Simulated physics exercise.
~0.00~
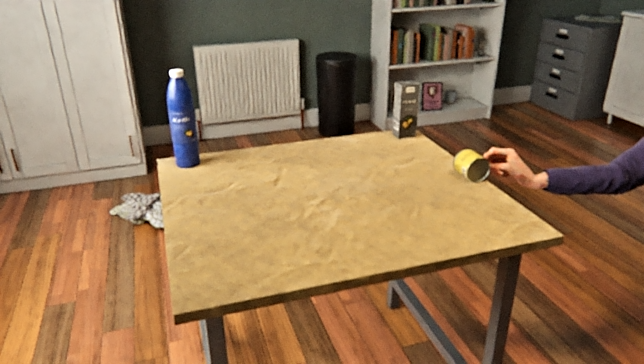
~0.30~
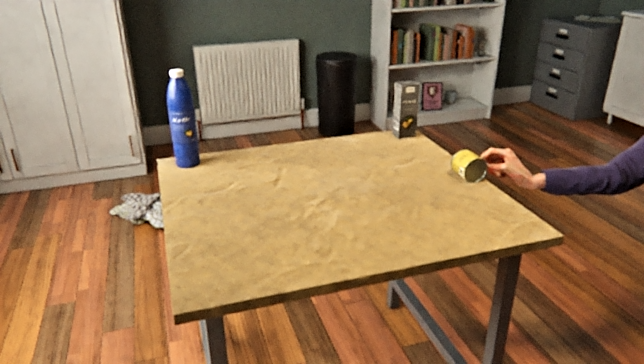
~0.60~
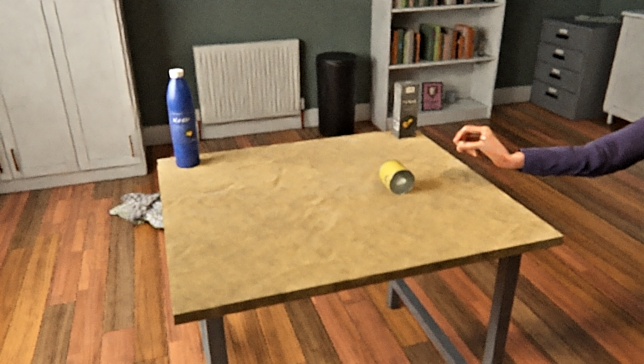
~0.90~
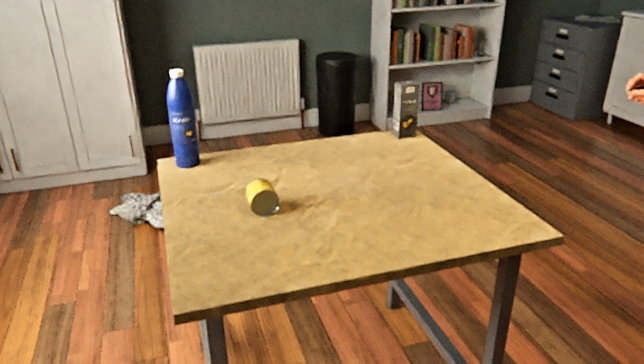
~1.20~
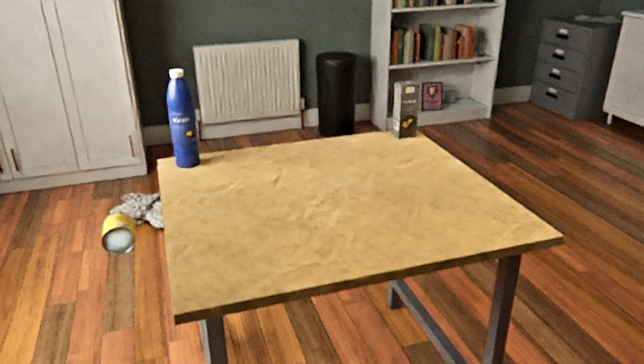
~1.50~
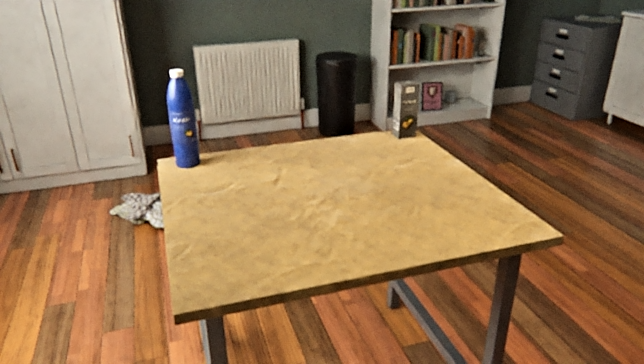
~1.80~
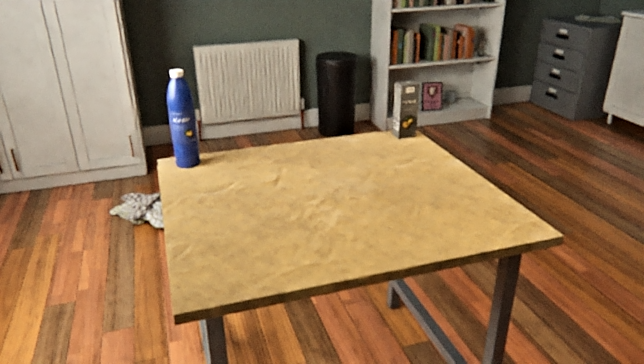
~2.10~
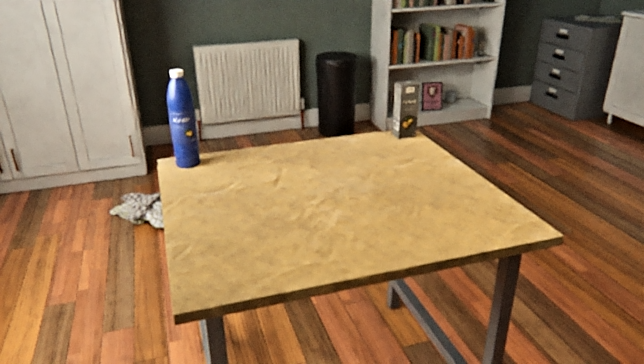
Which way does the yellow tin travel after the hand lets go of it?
The yellow tin moves to the left across the table.
A yellow tin, pushed by a hand, rolls left across the table and drops off.
